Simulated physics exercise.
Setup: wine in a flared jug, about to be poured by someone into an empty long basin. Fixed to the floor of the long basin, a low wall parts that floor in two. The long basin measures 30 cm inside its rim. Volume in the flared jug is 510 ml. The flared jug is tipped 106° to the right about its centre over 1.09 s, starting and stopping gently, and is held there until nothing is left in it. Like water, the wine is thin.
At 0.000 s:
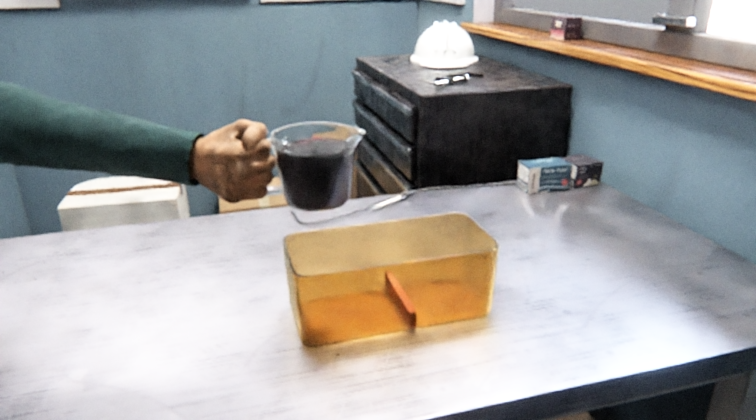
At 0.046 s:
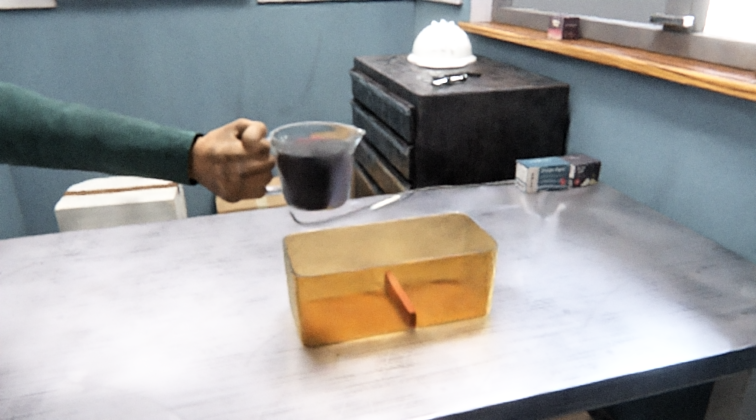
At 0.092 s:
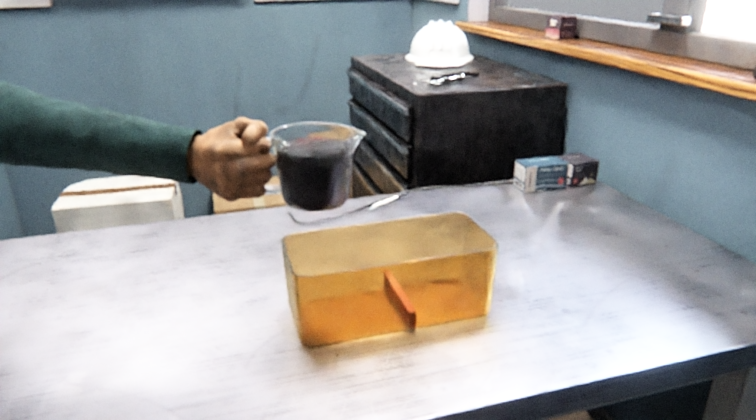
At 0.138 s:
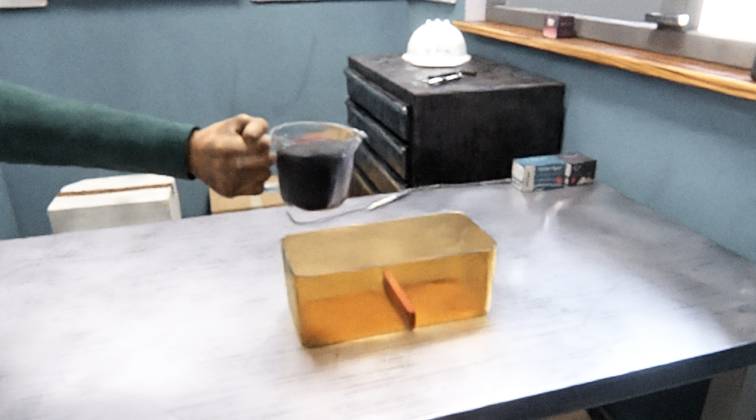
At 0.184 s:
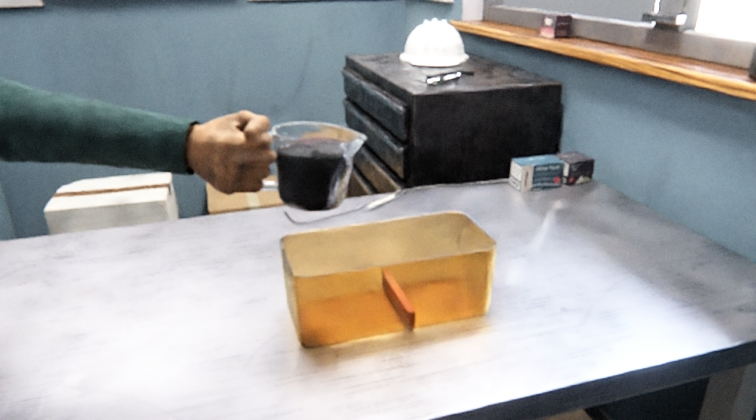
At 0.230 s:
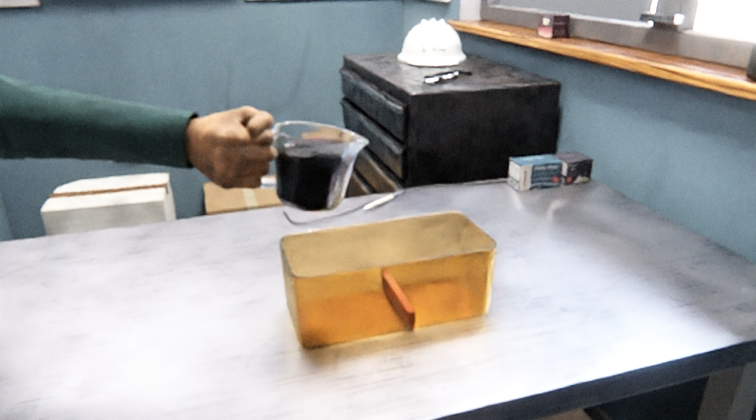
To begin with, a hand in a green sleeve holds a clear flared jug of dark wine upright and nearly still above a long amber basin with a low orange wall across its floor. Then the hand slowly tilts the jug slightly to the right, and the wine stays inside it.
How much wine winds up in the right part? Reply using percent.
About 62 per cent.
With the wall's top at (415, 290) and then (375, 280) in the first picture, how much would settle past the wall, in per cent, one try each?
In order, 20 and 90 per cent.
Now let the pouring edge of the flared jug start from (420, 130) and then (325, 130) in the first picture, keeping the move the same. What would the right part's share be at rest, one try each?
80 then 10 %.
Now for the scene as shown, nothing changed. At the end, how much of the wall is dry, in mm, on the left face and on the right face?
The left side gives some 20 mm, the right side some 10 mm.
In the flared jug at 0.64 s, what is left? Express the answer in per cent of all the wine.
At that time about 72 in a hundred parts are still held.
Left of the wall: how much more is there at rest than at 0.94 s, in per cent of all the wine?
Close to 20% of the whole.
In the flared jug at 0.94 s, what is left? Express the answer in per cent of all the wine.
Share remaining: Approx. 12 %.
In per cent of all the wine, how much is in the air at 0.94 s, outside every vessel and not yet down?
I'd put it at about 12 per cent of the liquid.
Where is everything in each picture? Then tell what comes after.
It leans 0°; its right rim is at (365, 130); the wine meets the walls at (276, 150) and (351, 144); the long basin's rim runs from (288, 256) to (482, 230); the wall's top is at (400, 291), in the first picture.
It leans 0°; its right rim is at (365, 131); the wine meets the walls at (276, 150) and (351, 144), in the second picture.
It leans 2°; its right rim is at (365, 132); the wine meets the walls at (276, 150) and (351, 144), in the third picture.
It leans 4°; its right rim is at (366, 134); the wine meets the walls at (276, 150) and (351, 144), in the fourth picture.
It leans 7°; its right rim is at (367, 136); the wine meets the walls at (276, 150) and (352, 145), in the fifth picture.
It leans 11°; its right rim is at (368, 140); the wine meets the walls at (277, 151) and (354, 145), in the sixth picture.
By 0.64 s the tilt is 67° and 72 per cent is still to pour, 1 is left of the wall and 7 right of it.
By 0.94 s the tilt is 101° and 13 per cent is still to pour, 17 is left of the wall and 57 right of it.
By 1.25 s the tilt is 106° and 0 per cent is still to pour, 35 is left of the wall and 64 right of it.
By 1.59 s the tilt is 106° and 0 per cent is still to pour, 38 is left of the wall and 62 right of it.
At rest 38 per cent lies left of the wall, 62 right of it and 1 outside.
